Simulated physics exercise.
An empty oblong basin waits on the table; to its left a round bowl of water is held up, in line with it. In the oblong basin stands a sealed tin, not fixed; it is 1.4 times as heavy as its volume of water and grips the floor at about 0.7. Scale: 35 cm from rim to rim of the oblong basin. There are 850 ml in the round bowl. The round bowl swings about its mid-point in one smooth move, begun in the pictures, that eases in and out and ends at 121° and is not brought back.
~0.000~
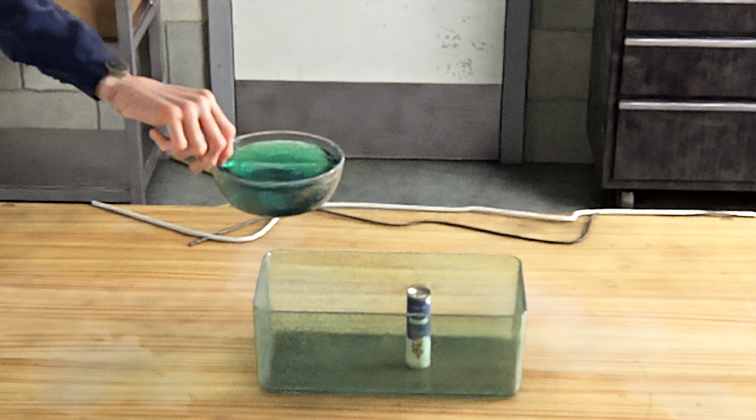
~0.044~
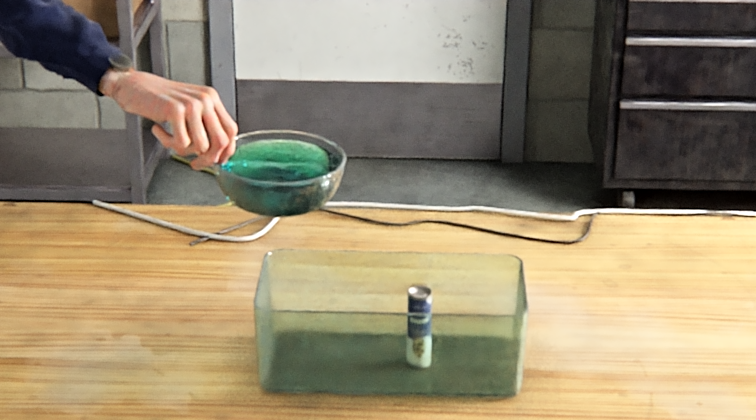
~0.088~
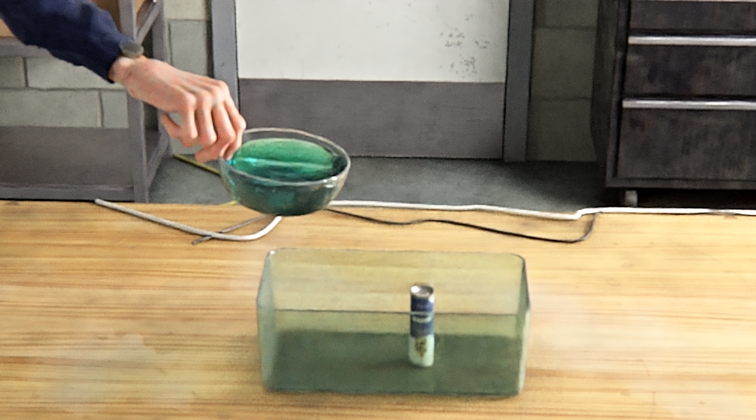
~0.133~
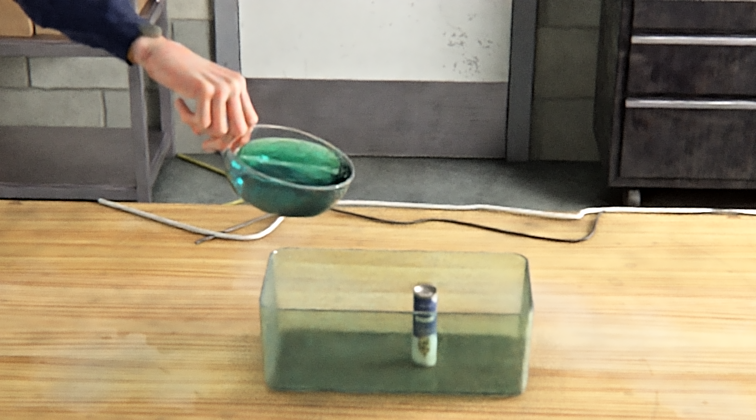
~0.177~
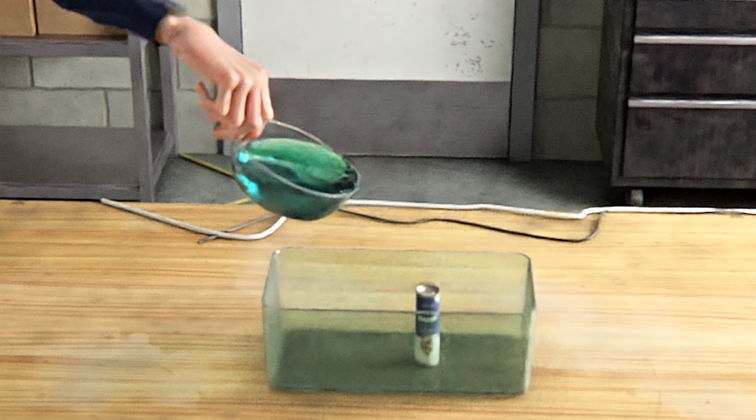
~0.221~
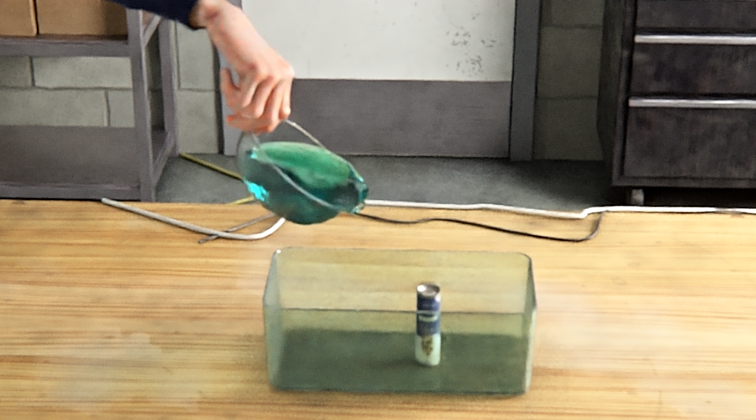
A hand held a clear round bowl of green liquid above a table, then steadily tilted it to the right, near a glass basin with a small tin standing inside.
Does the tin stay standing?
It falls.
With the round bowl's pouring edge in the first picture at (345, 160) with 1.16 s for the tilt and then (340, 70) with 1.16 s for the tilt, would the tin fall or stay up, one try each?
First it stays up; then it remains upright.
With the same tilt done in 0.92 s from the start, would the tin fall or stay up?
The tin stays up.
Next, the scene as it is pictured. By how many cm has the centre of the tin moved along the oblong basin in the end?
About 6.5 cm.
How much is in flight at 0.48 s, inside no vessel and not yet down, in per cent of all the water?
Some 20 per cent.
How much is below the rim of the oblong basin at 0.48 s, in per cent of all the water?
Some 78 per cent.
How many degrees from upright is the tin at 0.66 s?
Near 0° from upright.
After 0.48 s the tilt is 113° and 1 per cent is still to pour; the tin stands where it began.
After 0.66 s the tilt is 121° and 0 per cent is still to pour; the tin stands 1 cm from where it began.
After 0.86 s the tilt is 121° and 0 per cent is still to pour; the tin leans 27°.
After 1.07 s the tilt is 121° and 0 per cent is still to pour; the tin lies on its side.
In the end the tin lies on its side.
